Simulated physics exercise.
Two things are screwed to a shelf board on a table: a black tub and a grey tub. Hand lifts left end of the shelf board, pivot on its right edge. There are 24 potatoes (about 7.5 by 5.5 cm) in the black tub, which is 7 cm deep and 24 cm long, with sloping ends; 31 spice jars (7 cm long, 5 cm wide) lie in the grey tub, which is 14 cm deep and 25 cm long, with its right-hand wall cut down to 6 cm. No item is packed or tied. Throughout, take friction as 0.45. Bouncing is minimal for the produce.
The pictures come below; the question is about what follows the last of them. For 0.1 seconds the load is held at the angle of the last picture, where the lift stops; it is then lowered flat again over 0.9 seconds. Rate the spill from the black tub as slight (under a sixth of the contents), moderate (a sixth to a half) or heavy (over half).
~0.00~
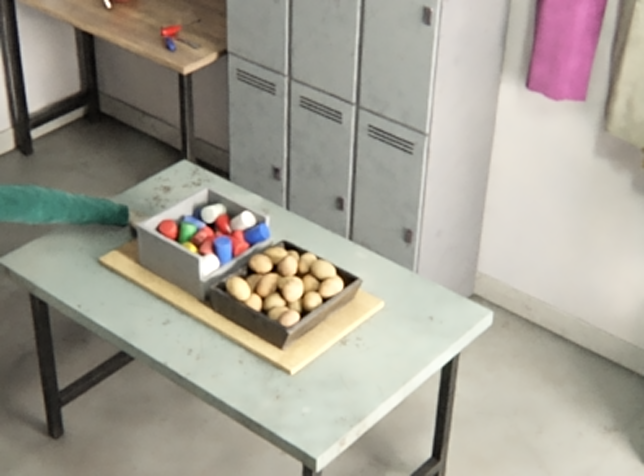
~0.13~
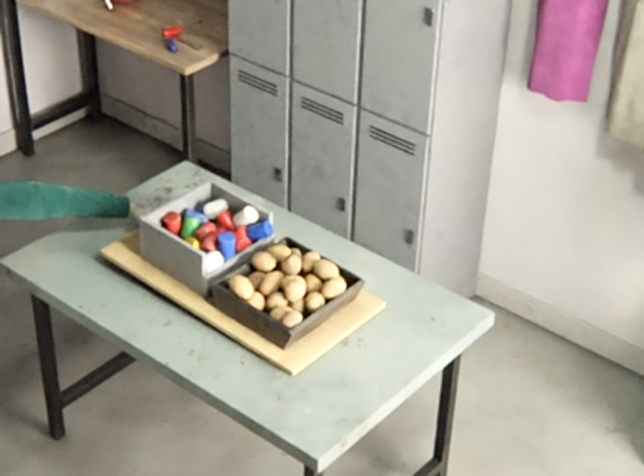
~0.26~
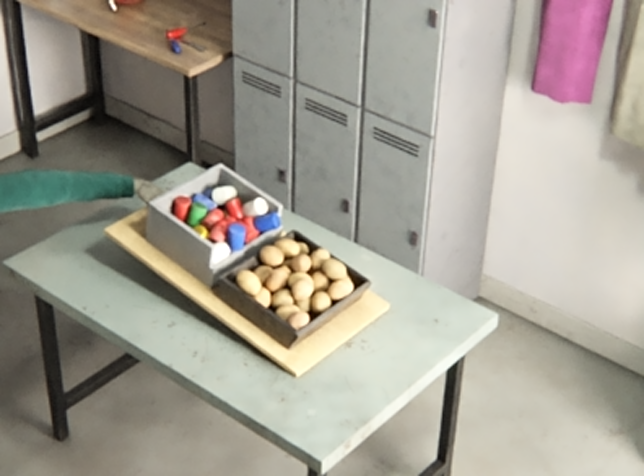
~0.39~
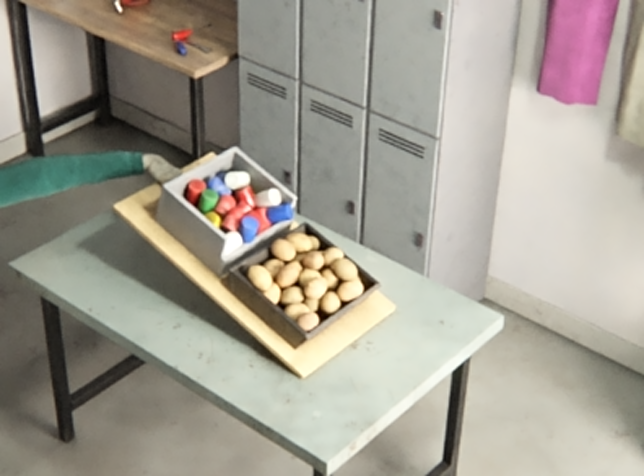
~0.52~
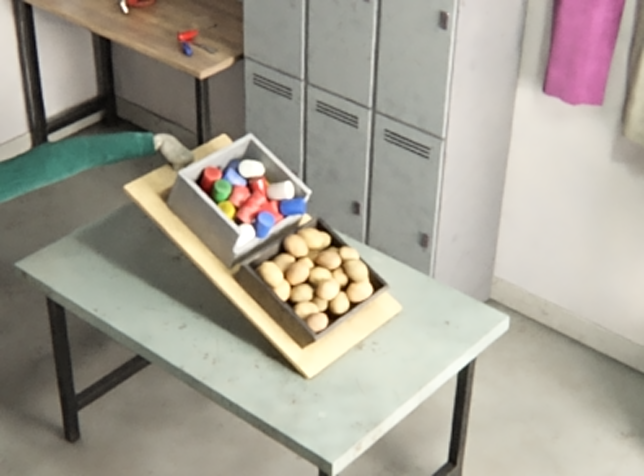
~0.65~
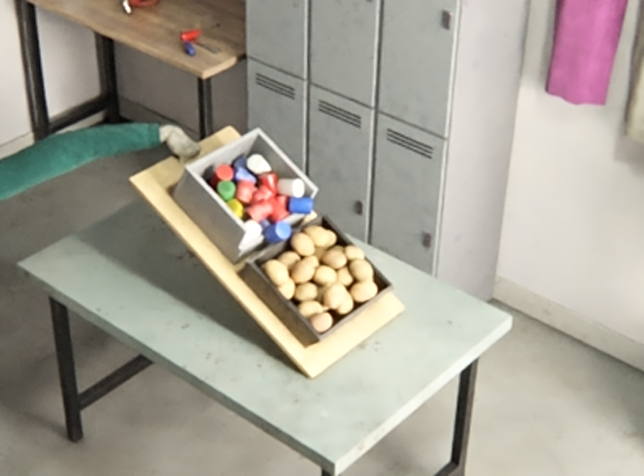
Slight.
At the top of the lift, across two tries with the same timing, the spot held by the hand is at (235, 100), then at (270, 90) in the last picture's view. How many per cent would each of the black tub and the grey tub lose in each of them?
Loss per try - black tub 40 / 40 percent, grey tub 50 / 60 percent.
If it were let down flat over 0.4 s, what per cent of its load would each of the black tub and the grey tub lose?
Then the black tub sheds 0 %, while the grey tub sheds 10 %.
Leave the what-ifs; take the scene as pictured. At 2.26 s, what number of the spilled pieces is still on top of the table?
Count of pieces: About 1.
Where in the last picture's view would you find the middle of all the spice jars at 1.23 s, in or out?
The middle is around (239, 231).
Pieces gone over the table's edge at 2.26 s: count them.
I'd estimate some 0 at that moment.
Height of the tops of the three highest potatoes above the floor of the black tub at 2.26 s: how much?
That is close to 11 centimetres.
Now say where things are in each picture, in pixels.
In the first frame (each is followed by its nearest rim corner in this view; the camera pans a little), black tub, (288, 329); grey tub, (201, 258); 0° from level; none out.
In the second frame, black tub, (290, 330); grey tub, (205, 255); 3° from level.
In the third frame, black tub, (297, 332); grey tub, (214, 247); 9° from level.
In the fourth frame, black tub, (307, 334); grey tub, (228, 239); 17° from level.
In the fifth frame, black tub, (316, 336); grey tub, (242, 234); 23° from level.
In the sixth frame, black tub, (320, 336); grey tub, (248, 231); 26° from level; 1 out, the lowest jar at (277, 232).
After 0.91 s, tilt 24°; black tub 24 in, 0 out and grey tub 29 in, 2 out.
After 1.23 s, tilt 12°; black tub 24 in, 0 out and grey tub 28 in, 3 out.
After 1.68 s, tilt 0°; black tub 24 in, 0 out and grey tub 28 in, 3 out.
When it is over (at 2.26 s), black tub 24 in, 0 out and grey tub 28 in, 3 out. Asked share, 0 of 24, 0 per cent.
